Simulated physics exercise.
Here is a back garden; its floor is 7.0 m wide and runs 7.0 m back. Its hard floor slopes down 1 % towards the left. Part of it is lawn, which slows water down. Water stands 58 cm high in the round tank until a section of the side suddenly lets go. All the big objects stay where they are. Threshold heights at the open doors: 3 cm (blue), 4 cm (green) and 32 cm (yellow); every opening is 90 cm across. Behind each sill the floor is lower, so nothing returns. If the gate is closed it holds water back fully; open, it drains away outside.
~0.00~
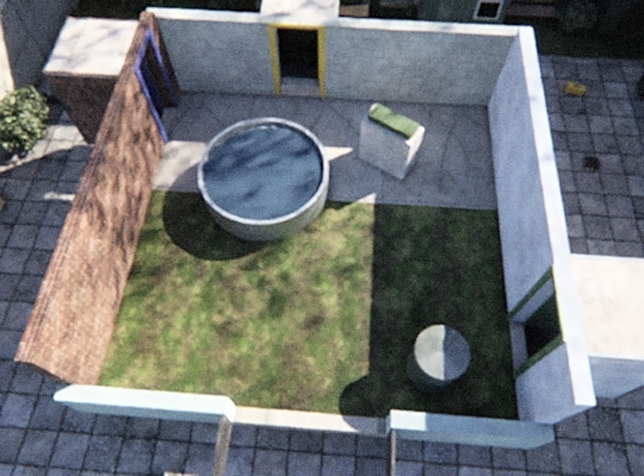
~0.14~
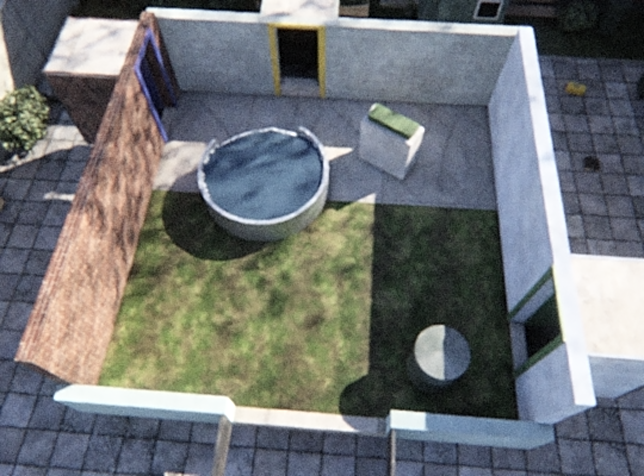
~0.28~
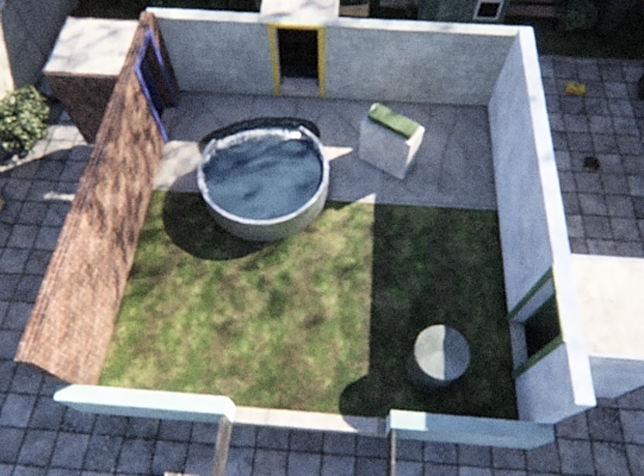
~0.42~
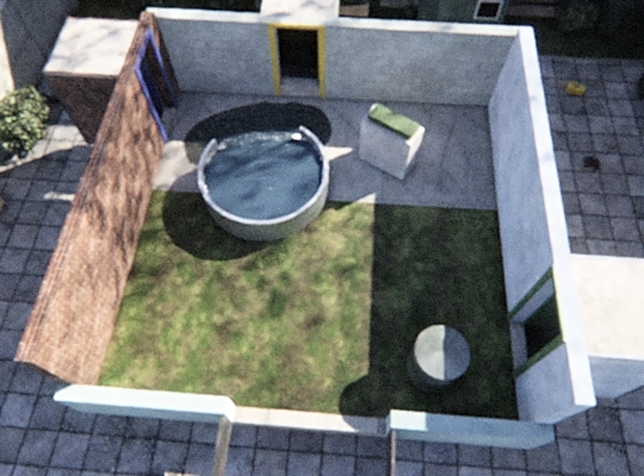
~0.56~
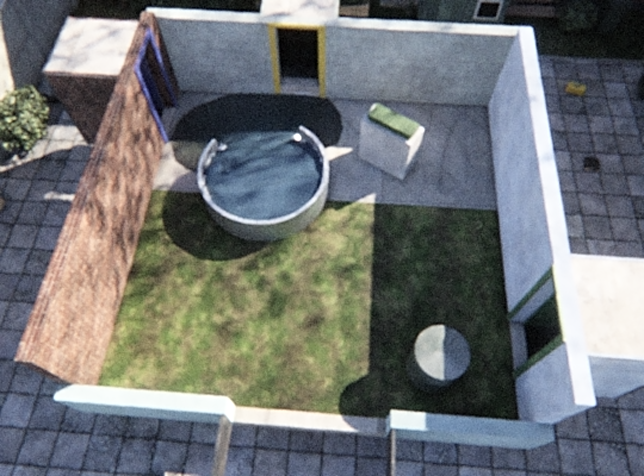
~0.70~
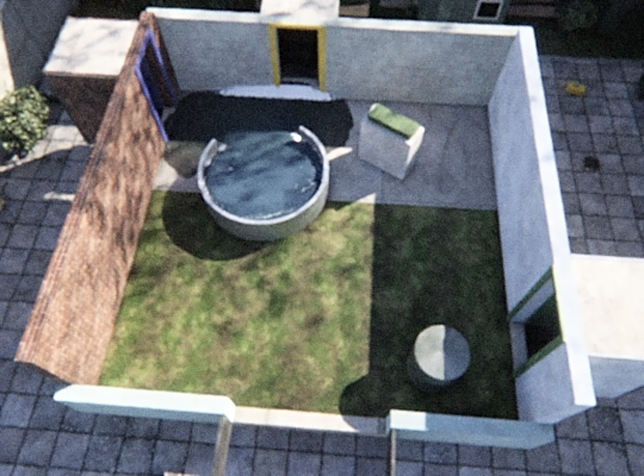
A round, pale-walled tank of dark water stands near the back of a walled garden, seen from high above by a still camera. Grass covers the front, grey paving the back, with a brick wall left, a yellow-framed doorway behind and a green-topped block right. The tank's far rim opens, and water pours out, spreading darkly across the paving towards the back wall and sideways.
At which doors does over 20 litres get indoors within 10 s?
Door by door: At the blue door it exceeds the limit; at the green door it does not reach the limit; at the yellow door it keeps below the limit.
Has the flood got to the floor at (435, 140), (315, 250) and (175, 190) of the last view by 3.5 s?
In that order: Flooded, dry, wet.
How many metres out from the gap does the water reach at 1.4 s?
Some 3.2 m out.
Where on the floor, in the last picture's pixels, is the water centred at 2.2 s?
Around (260, 145).
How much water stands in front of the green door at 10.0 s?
Some 2.0 cm.
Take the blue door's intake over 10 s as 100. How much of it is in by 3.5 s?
Some 50 per cent by then.
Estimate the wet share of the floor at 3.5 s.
About 35 per cent.
After 1.4 s water covers 15 % of the floor and is deepest (44 cm) near (257, 97); blue door 13 cm at the sill, 26 L in, green door not reached, yellow door 32 cm at the sill, 0 L in.
After 2.2 s water covers 20 % of the floor and is deepest (46 cm) near (188, 94); blue door 23 cm at the sill, 110 L in, green door not reached, yellow door 30 cm at the sill, 4 L in.
After 3.5 s water covers 35 % of the floor and is deepest (26 cm) near (168, 136); blue door 21 cm at the sill, 306 L in, green door not reached, yellow door 18 cm at the sill, 5 L in.
After 6.0 s water covers 65 % of the floor and is deepest (14 cm) near (168, 136); blue door 14 cm at the sill, 499 L in, green door not reached, yellow door 10 cm at the sill, 5 L in.
After 10.0 s water covers 90 % of the floor and is deepest (8 cm) near (168, 136); blue door 8 cm at the sill, 611 L in, green door 2 cm at the sill, 0 L in, yellow door 5 cm at the sill, 5 L in.
